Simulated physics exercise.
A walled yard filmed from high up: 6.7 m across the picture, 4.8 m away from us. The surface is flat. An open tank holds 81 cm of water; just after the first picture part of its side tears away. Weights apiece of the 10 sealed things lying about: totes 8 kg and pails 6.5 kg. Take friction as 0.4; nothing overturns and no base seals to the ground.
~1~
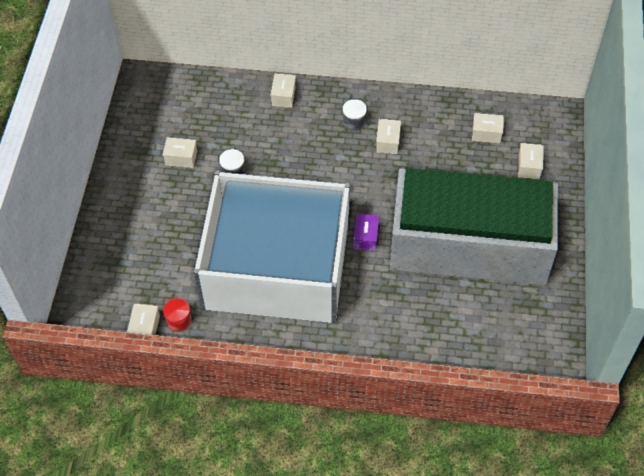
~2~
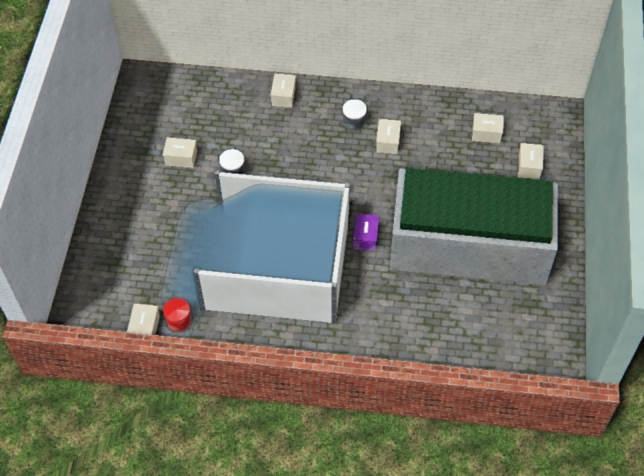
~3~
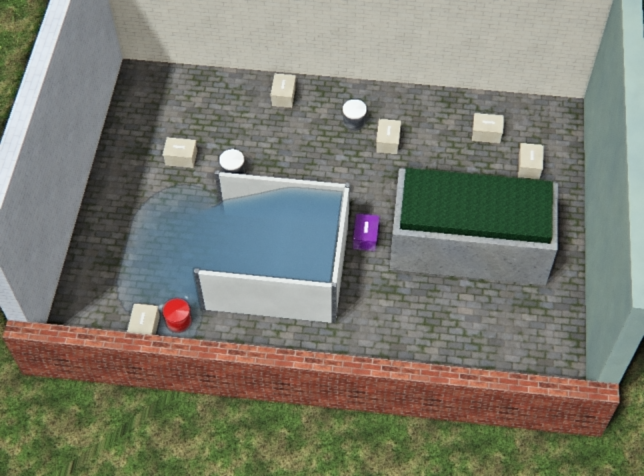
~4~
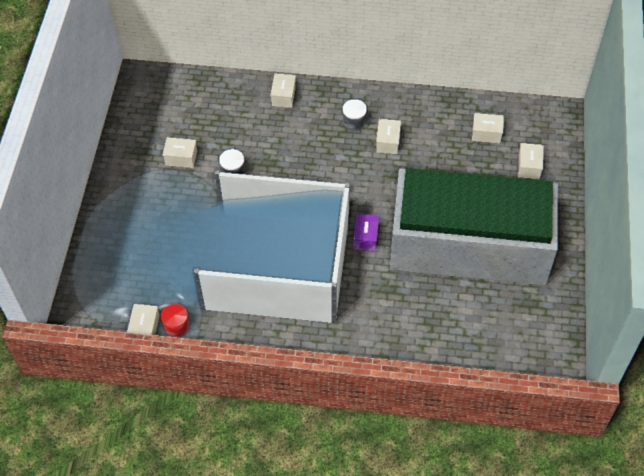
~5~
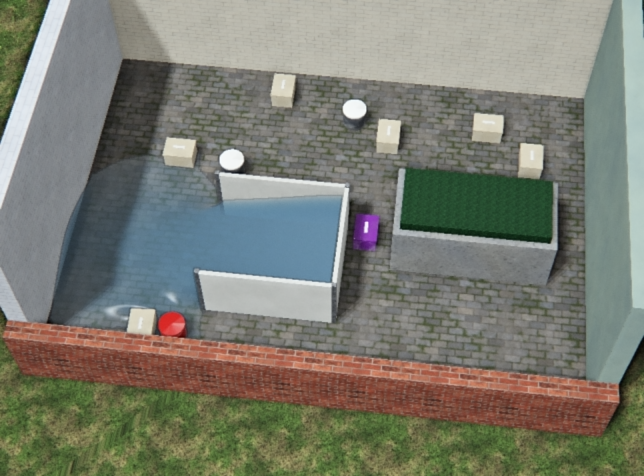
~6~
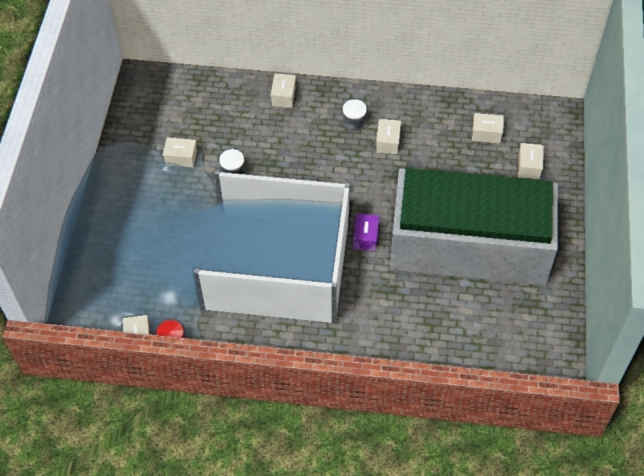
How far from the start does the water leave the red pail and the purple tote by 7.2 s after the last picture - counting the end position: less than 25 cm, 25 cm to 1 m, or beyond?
The red pail gets carried off; the purple tote stays put.
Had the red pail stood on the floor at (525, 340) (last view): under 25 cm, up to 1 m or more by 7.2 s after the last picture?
It travels far.
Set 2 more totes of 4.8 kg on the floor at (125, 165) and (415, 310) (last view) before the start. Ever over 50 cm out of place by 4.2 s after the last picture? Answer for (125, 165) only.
Answer: Over.
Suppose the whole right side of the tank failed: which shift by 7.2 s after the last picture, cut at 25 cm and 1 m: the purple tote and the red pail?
In that case the purple tote ends far away, the red pail moves a short way.
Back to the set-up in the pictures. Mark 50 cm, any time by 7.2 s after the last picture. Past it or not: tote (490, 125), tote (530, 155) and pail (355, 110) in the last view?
In turn: Over, over, over.
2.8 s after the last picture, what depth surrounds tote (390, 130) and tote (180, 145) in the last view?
Roughly 0 and 6 cm.
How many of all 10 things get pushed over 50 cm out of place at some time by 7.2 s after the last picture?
That makes 8.
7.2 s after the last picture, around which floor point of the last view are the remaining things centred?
Around (423, 195).
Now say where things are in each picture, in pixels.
The first picture shows the red pail at (176, 310), on the bottom; the purple tote at (366, 228) rests on the ground; 2.2 m2 under water; 0 of 10 have shifted.
The second picture shows the red pail at (176, 310), on the bottom; the purple tote at (366, 228) rests on the ground; 3.2 m2 under water; 0 of 10 have shifted.
The third picture shows the red pail at (176, 310), on the bottom; the purple tote at (366, 228), on the bottom; water covers 4.4 m2; 0 of 10 have shifted.
The fourth picture shows the red pail at (174, 315) rests on the ground, 8 cm from its start; the purple tote at (366, 228), on the bottom; water covers 5.9 m2; 1 of 10 have shifted.
The fifth picture shows the red pail at (172, 324), on the bottom, 20 cm from its start; the purple tote at (366, 228) rests on the ground; water covers 6.9 m2; 2 of 10 have shifted.
The sixth picture shows the red pail at (170, 332) rests on the ground, 31 cm from its start; the purple tote at (366, 228) rests on the ground; 7.4 m2 under water; 2 of 10 have shifted.
Then, 0.9 s after the last picture the red pail is near (172, 337), 0.4 m from its start, aground; the purple tote is near (366, 228), 0.0 m from its start, aground; 1 afloat.
Then, 2.8 s after the last picture the red pail is near (538, 337), 4.4 m from its start, aground; the purple tote is near (366, 228), 0.0 m from its start, aground; 1 afloat.
Then, 4.8 s after the last picture the red pail is near (563, 256), 4.9 m from its start, aground; the purple tote is near (365, 231), 0.1 m from its start, aground; 0 afloat.
Then, 7.2 s after the last picture the red pail is near (564, 212), 5.1 m from its start, afloat; the purple tote is near (365, 231), 0.1 m from its start, aground; 7 afloat.
